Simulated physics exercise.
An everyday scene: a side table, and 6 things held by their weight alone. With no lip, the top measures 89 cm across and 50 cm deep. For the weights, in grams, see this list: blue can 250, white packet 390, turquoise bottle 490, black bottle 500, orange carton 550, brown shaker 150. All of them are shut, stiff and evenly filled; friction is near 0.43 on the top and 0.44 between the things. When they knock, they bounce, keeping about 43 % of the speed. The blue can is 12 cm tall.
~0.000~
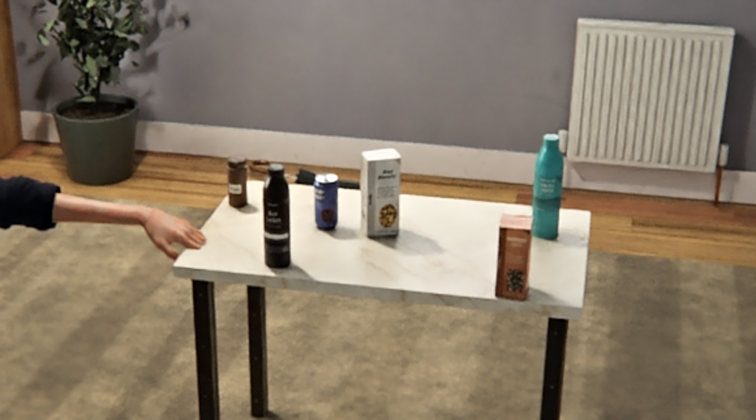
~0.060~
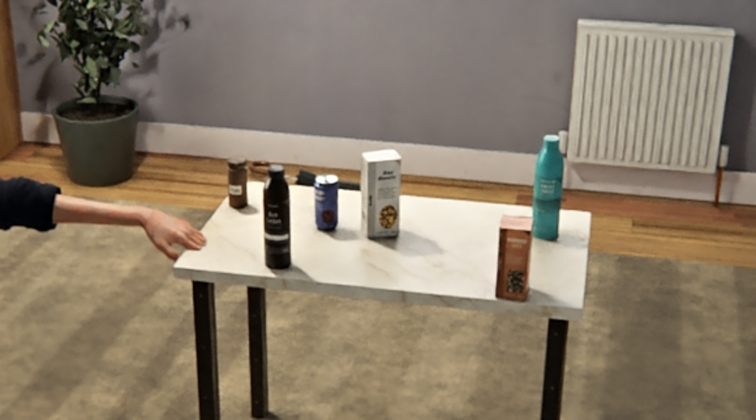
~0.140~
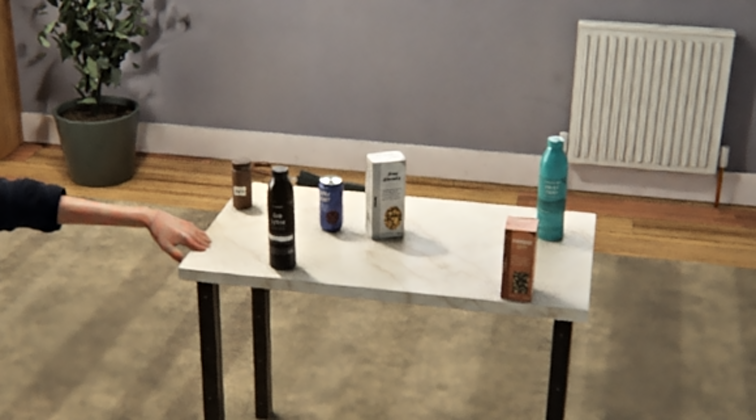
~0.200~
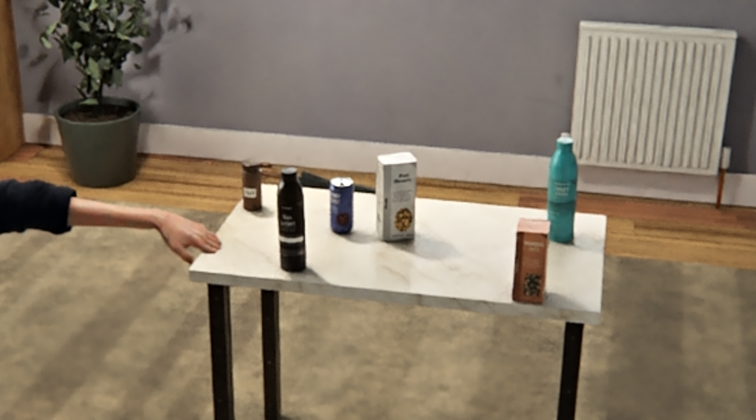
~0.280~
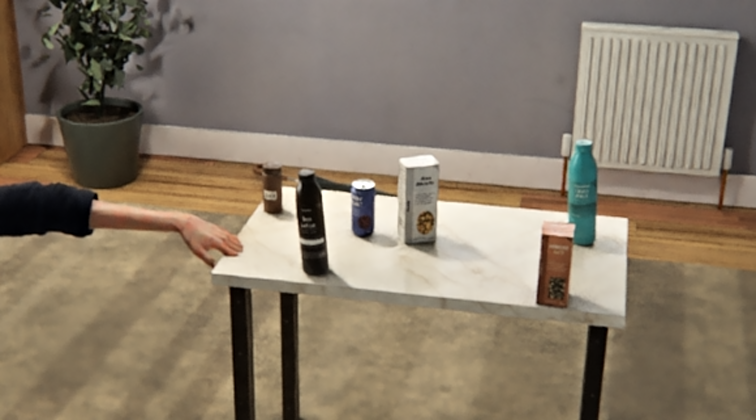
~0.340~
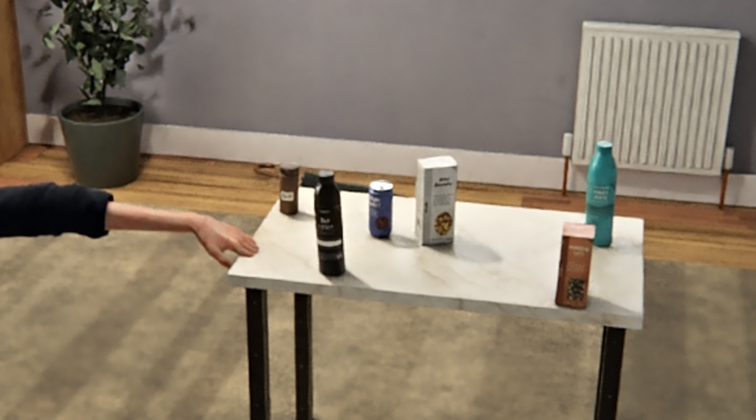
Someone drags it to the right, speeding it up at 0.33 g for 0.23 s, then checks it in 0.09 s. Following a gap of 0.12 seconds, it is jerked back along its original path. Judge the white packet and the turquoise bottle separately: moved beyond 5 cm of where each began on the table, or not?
White packet - not beyond, turquoise bottle - moved beyond.
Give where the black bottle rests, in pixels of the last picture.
Look near (363, 263) and you'll find it.
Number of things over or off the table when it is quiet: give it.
The answer: 4.
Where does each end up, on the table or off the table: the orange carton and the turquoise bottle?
Orange carton: In bounds; turquoise bottle: Out of bounds.
After 0.64 s, table along by 9 cm; turquoise bottle now off the table; white packet slid 3 cm near (437, 201); black bottle on its side.
After 0.94 s, black bottle on its side; brown shaker on its side; orange carton on its side.
At rest (3.0 s), off the table, turquoise bottle; tipped over on the table, black bottle, orange carton and brown shaker; the other 2 in place, give or take 5 cm. Seen from the same camera at the end, white packet near (385, 196).
